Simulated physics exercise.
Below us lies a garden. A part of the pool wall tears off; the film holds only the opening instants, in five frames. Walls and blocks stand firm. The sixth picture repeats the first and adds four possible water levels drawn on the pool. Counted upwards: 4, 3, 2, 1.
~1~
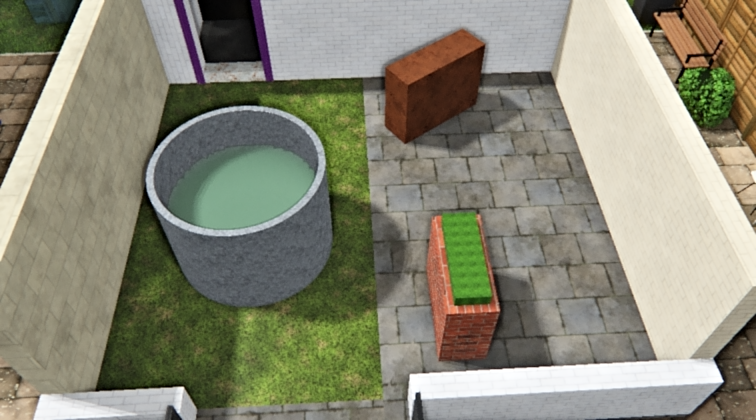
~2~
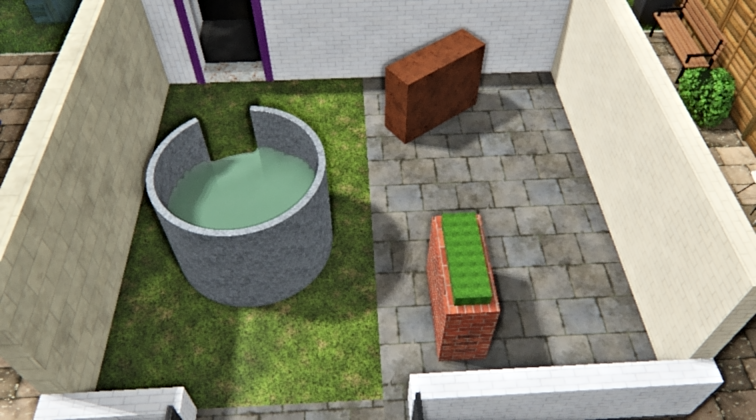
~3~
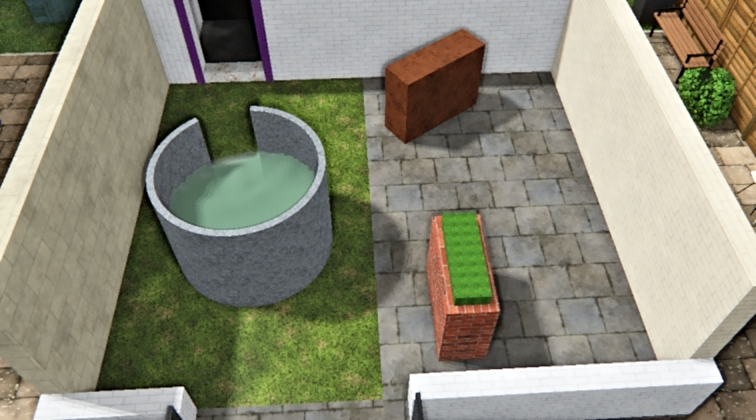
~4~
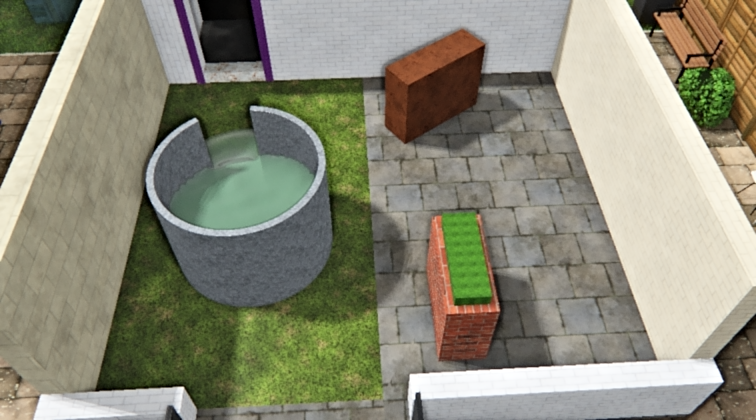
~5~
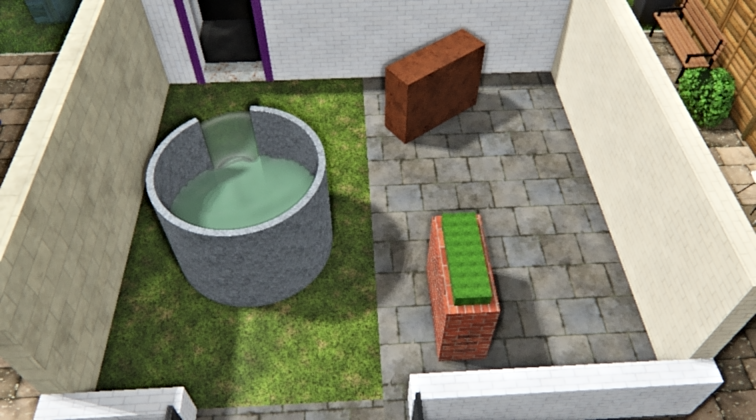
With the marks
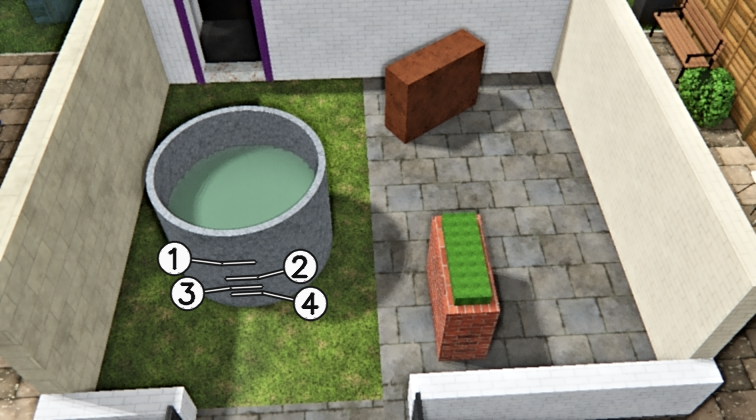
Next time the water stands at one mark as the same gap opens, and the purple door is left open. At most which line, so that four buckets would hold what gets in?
Use mark 2.
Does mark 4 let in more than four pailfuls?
No.
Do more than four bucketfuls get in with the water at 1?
Yes, it does.
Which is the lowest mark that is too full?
1.
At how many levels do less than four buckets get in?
Three of the four.
In white, 1 at (237, 262); 2 at (242, 278); 3 at (245, 287); 4 at (247, 293); from the bottom up 4, 3, 2, 1.
With 1, about 10 bucketfuls get in.
With 2, a bucket or two gets in.
With 3, nothing gets over.
With 4, nothing gets over.
